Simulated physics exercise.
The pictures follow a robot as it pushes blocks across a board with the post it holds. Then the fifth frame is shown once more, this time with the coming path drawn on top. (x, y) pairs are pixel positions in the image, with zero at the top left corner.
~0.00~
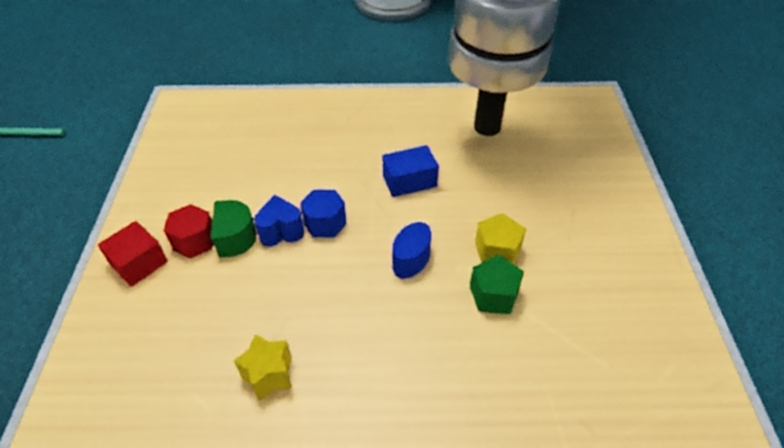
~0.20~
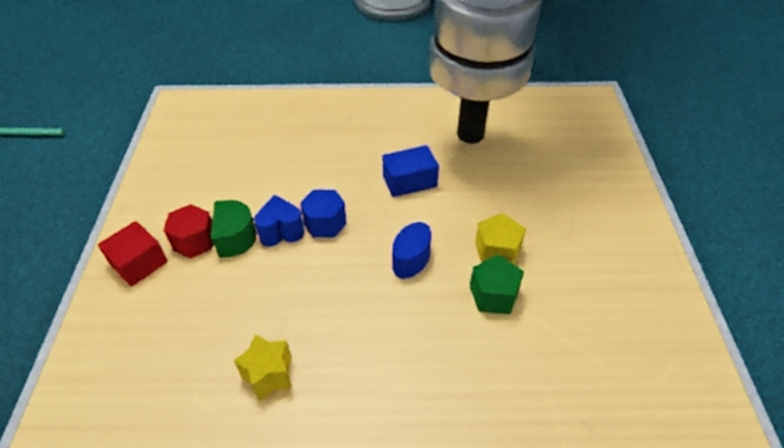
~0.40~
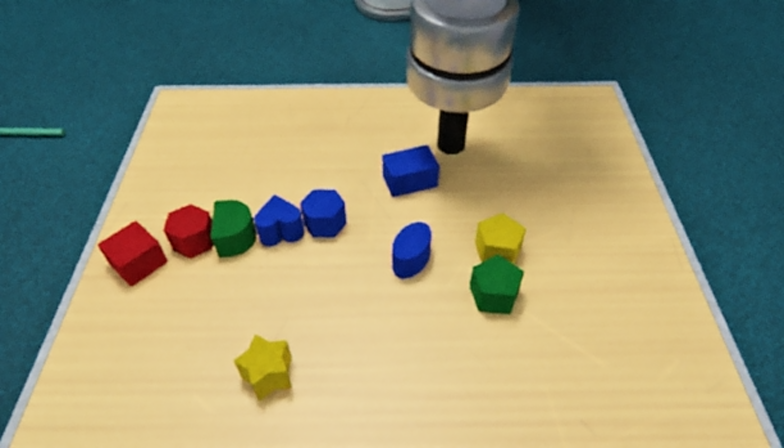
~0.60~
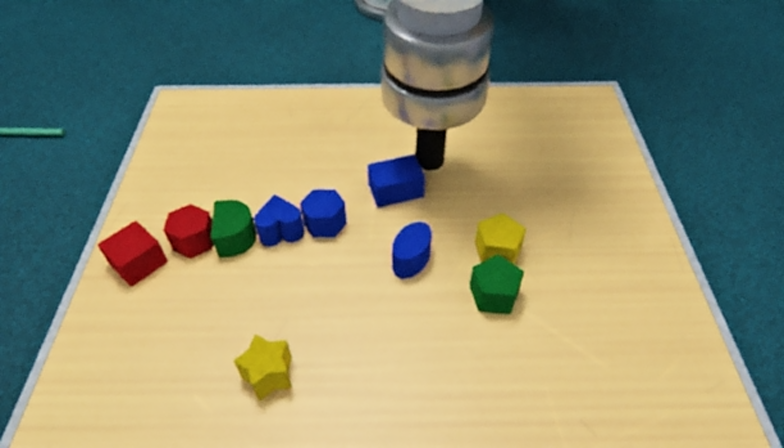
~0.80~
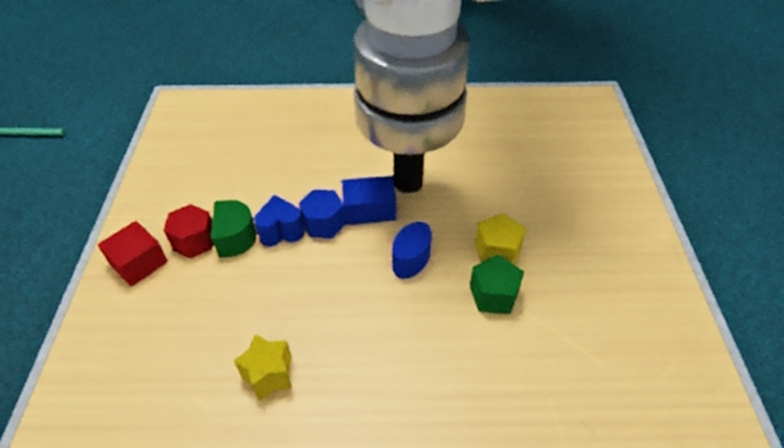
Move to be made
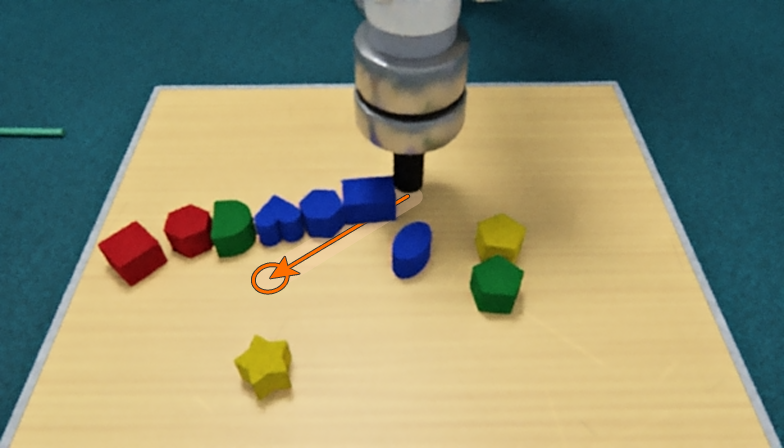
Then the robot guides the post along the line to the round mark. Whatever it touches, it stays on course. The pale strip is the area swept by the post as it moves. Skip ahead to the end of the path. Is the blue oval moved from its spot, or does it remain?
By the end it is where it was.
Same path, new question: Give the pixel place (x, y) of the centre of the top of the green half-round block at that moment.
The answer is (208, 217).
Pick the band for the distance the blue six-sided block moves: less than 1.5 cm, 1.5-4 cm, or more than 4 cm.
Overall it shifts more than 4 cm.
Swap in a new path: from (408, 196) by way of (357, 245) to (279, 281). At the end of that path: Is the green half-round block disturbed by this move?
Put simply, it goes somewhere else.
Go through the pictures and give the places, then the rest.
The first picture shows lower end of the post at (487, 128), tops of blocks, red six-sided block at (186, 220), green half-round block at (229, 217), blue heart at (277, 212), blue six-sided block at (322, 202), blue oblong at (410, 160), blue oval at (412, 240).
The second picture shows post at (471, 135), blocks as before.
The third picture shows post at (451, 146), blocks as before.
The fourth picture shows post at (430, 161), blue oblong at (396, 170).
The fifth picture shows post at (408, 183), red six-sided block at (186, 220), green half-round block at (229, 217), blue heart at (277, 212), blue six-sided block at (321, 203), blue oblong at (368, 189), blue oval at (412, 240).
The drawn path runs from (408, 196) directly to (270, 278).
The first path, step by step. One third of the way, post at (363, 209); red six-sided block at (169, 219); green half-round block at (208, 217); blue heart at (244, 235), turned 70° clockwise; blue six-sided block at (282, 243); blue oblong at (326, 222), turned 20° anticlockwise.
Two thirds of the way, post at (316, 237); red six-sided block at (169, 219); green half-round block at (208, 217); blue heart at (239, 239), turned 90° clockwise; blue six-sided block at (238, 286), turned 15° anticlockwise; blue oblong at (280, 255), turned 35° anticlockwise.
At the end, post at (267, 265); red six-sided block at (169, 219); green half-round block at (208, 217); blue heart at (239, 239), turned 90° clockwise; blue six-sided block at (189, 328), turned 25° anticlockwise; blue oblong at (229, 289), turned 45° anticlockwise; blue oval not moved.
